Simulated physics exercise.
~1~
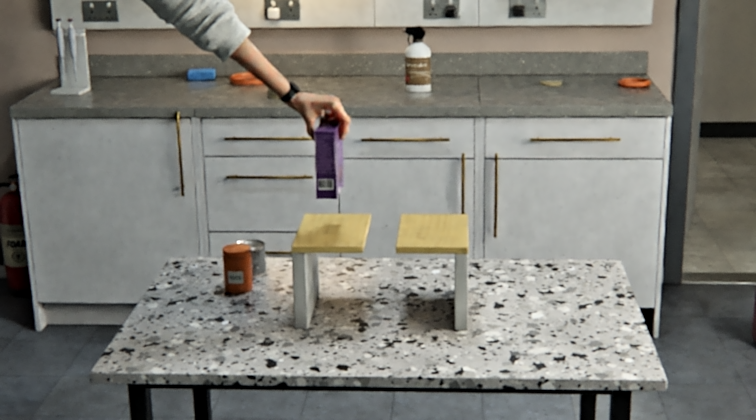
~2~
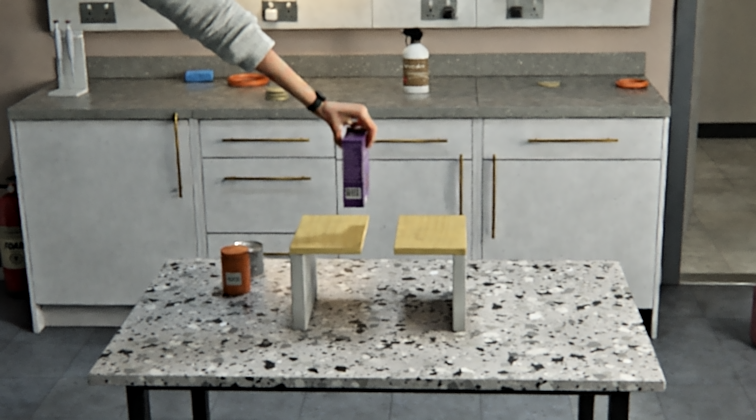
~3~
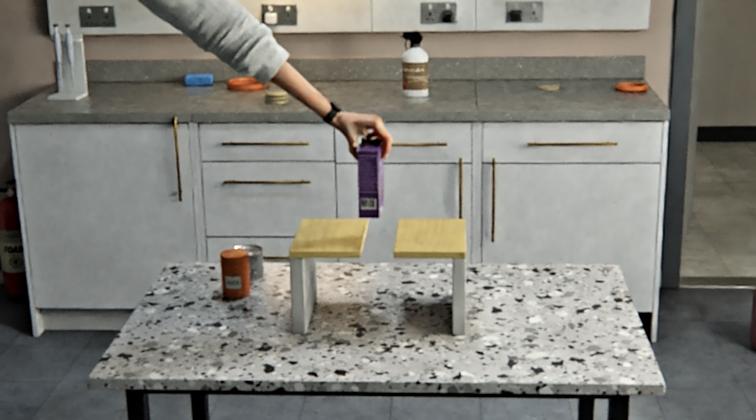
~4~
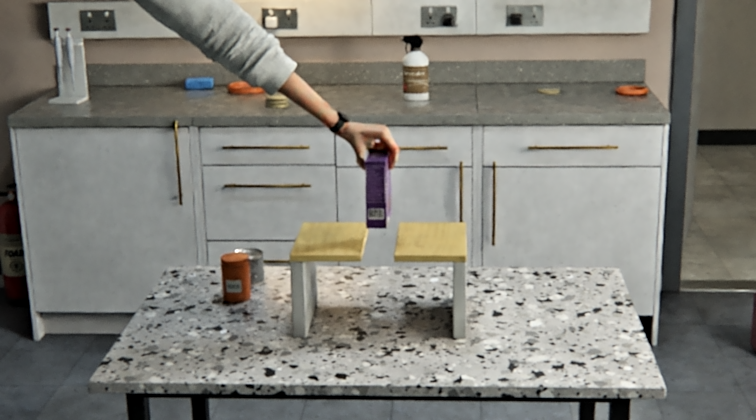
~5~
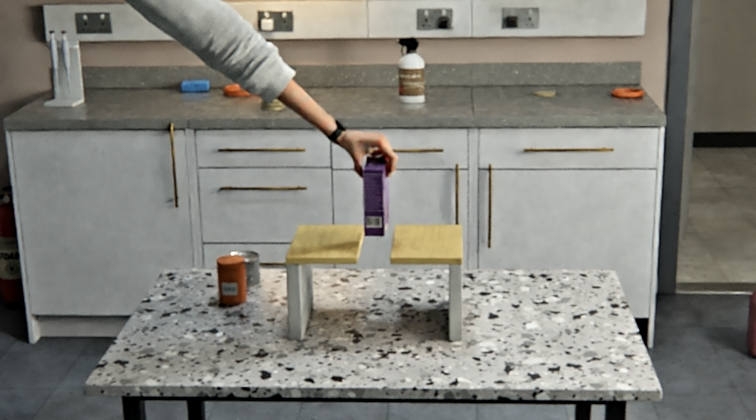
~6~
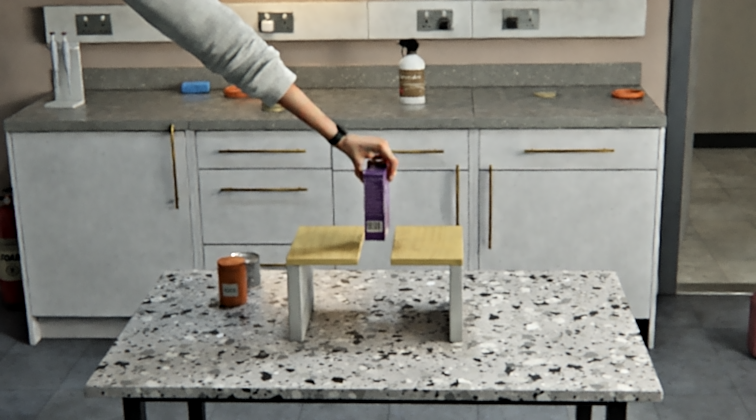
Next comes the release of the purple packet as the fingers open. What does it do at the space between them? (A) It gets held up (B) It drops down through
(B) It drops down through.
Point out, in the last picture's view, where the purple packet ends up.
Close to (379, 291) in the last picture.
Then, 0.20 s past the last view, purple packet displaced a little near (377, 221).
Then, 0.30 s past the last view, purple packet displaced well along near (379, 281).
Then, 0.50 s past the last view, purple packet displaced well along near (379, 291).
Finally, moved from the start, purple packet; the other 2 still in place. Final places as the last picture's camera would see them, purple packet near (379, 291). The packet goes down the gap.
